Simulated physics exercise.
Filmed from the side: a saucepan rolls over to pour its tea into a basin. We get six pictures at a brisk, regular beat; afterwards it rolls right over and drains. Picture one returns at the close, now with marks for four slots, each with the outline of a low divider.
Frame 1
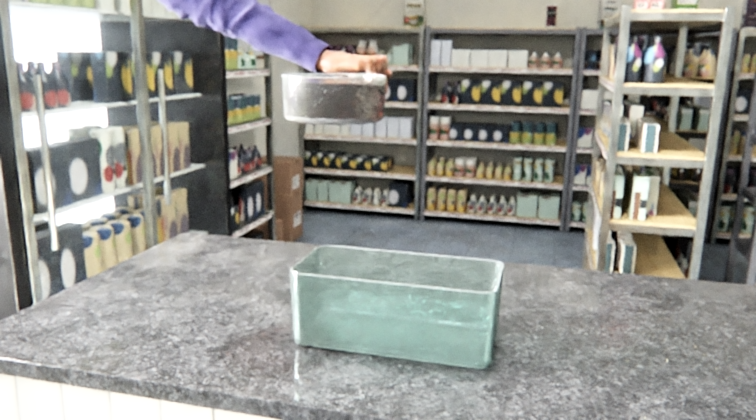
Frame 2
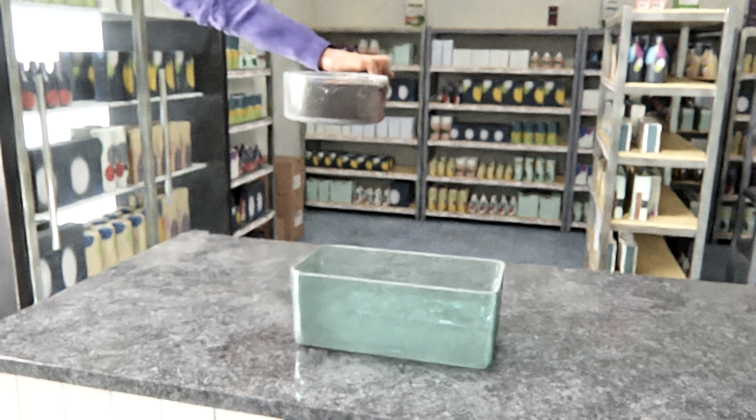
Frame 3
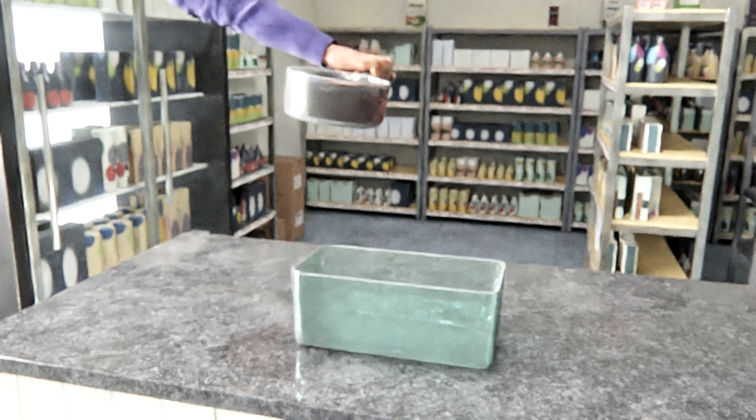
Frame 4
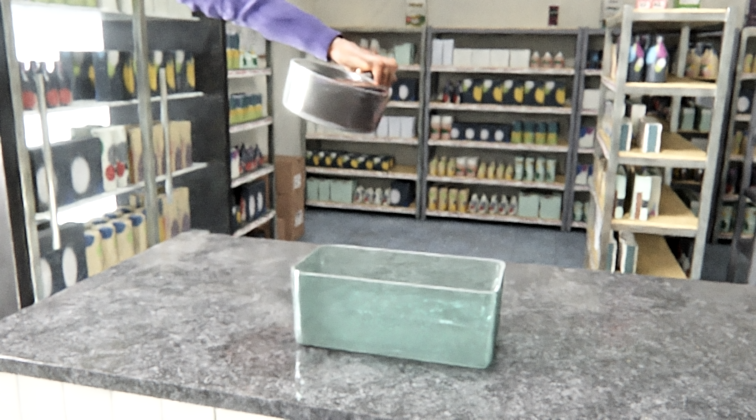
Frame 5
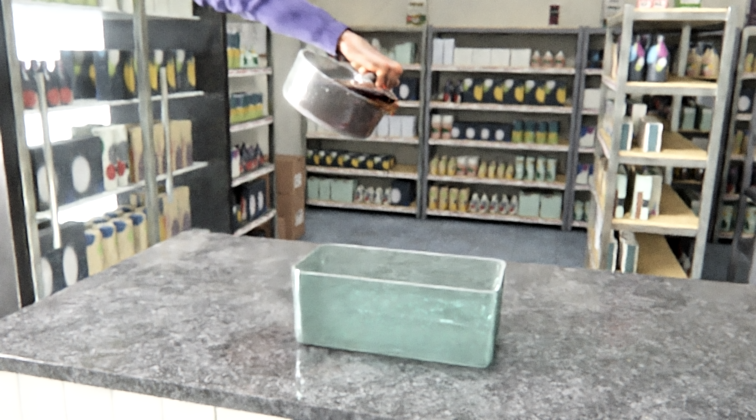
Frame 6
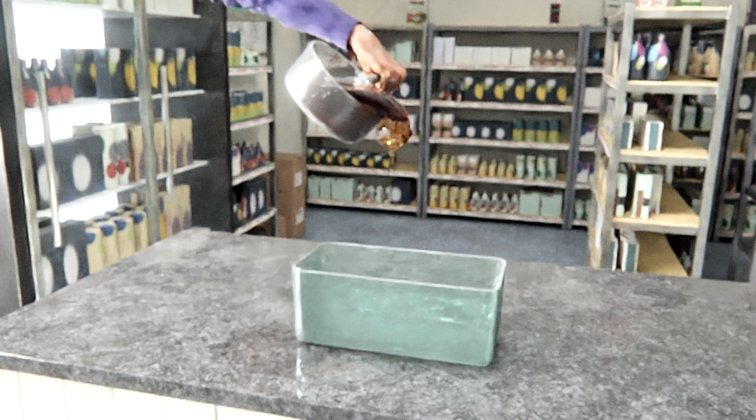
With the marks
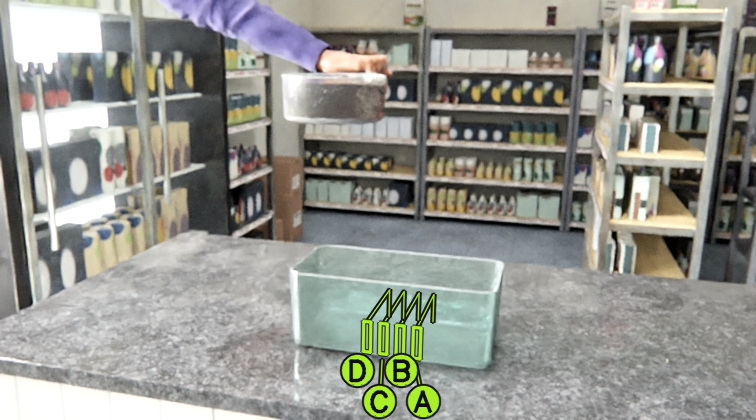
A purple-sleeved arm held a saucepan above a greenish glass basin on a dark stone counter, then gradually tilted it toward the right until brown tea poured over its lip.
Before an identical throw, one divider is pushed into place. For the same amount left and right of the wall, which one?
Take A.
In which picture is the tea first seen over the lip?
Picture 4.
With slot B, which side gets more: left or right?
The right one.
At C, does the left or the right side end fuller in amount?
The right one.
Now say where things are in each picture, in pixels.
Upright, lip at (382, 76); basin from (295, 341) to (491, 367); nothing has left yet, in the first picture.
Tipped about 2°, lip at (384, 78); nothing has left yet, in the second picture.
Tipped about 8°, lip at (387, 84); nothing has left yet, in the third picture.
Tipped about 18°, lip at (388, 93); tea is over the lip, down to (388, 93), in the fourth picture.
Tipped about 30°, lip at (388, 104); tea is over the lip, down to (392, 114), in the fifth picture.
Tipped about 44°, lip at (385, 115); tea is over the lip, down to (393, 154), in the sixth picture.
In lime, A at (415, 364); B at (398, 361); C at (382, 359); D at (365, 357).
If A is chosen, about 49 % ends left of the wall and 47 % right of it; 4 % is lost outside.
If B is chosen, about 32 % ends left of the wall and 64 % right of it; 3 % is lost outside.
If C is chosen, about 21 % ends left of the wall and 76 % right of it; 3 % is lost outside.
If D is chosen, about 10 % ends left of the wall and 87 % right of it; 3 % is lost outside.
